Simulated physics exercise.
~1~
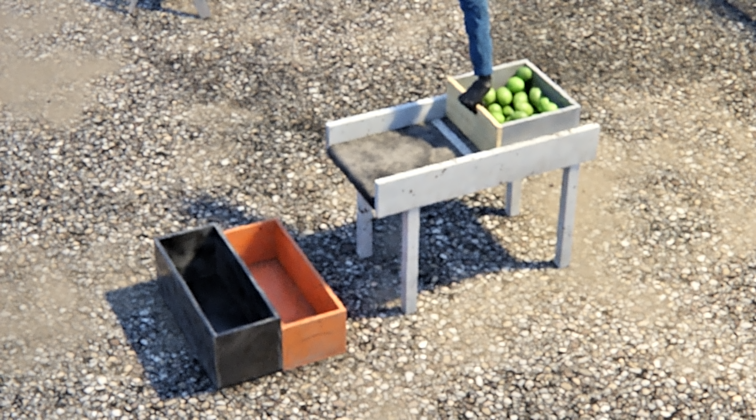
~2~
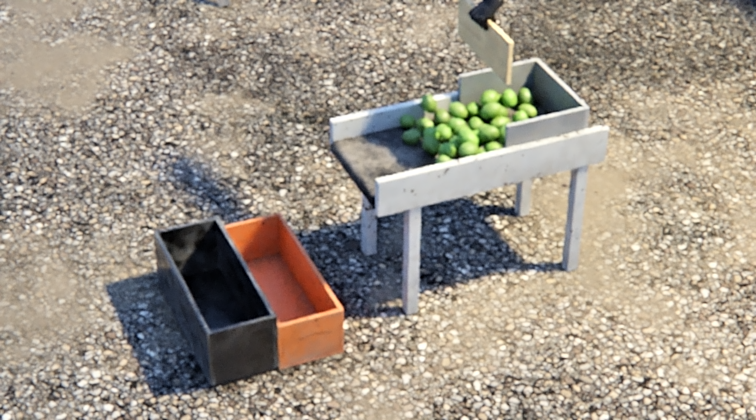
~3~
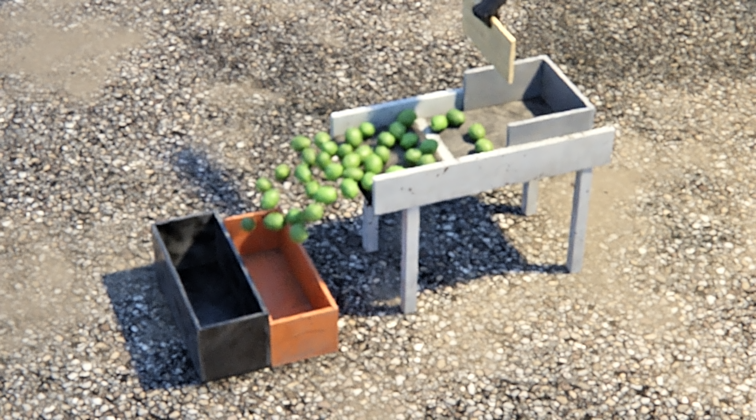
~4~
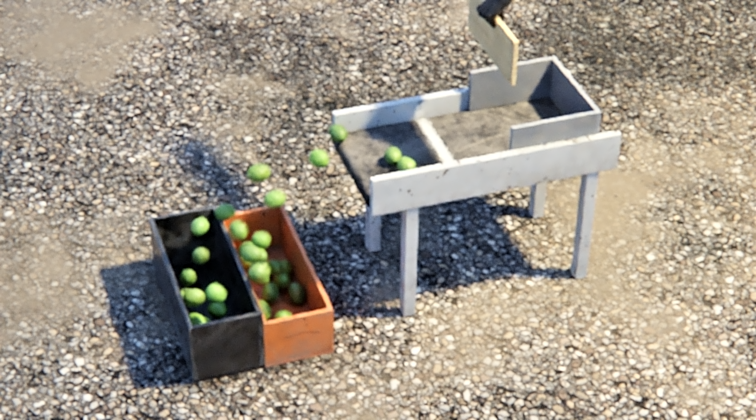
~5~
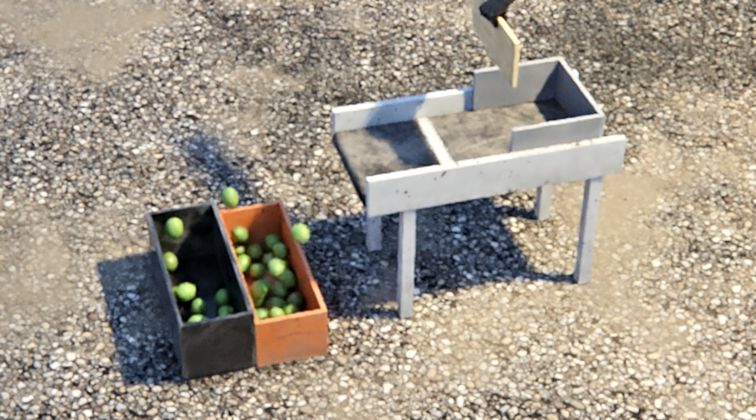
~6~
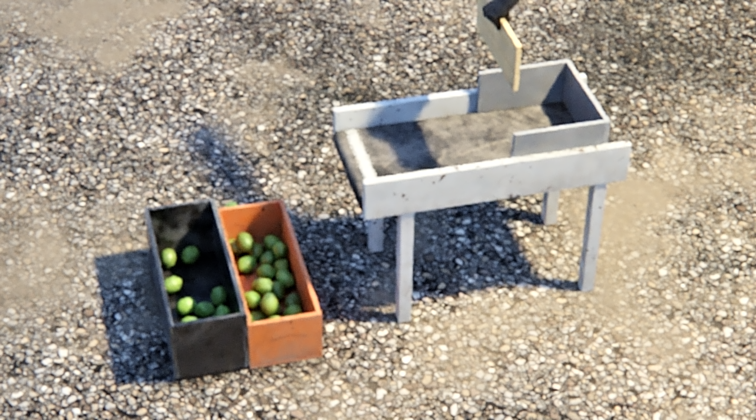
Limes spilling left along a belt as a gate lifts, tumbling off the end and settling in orange and black bins below.
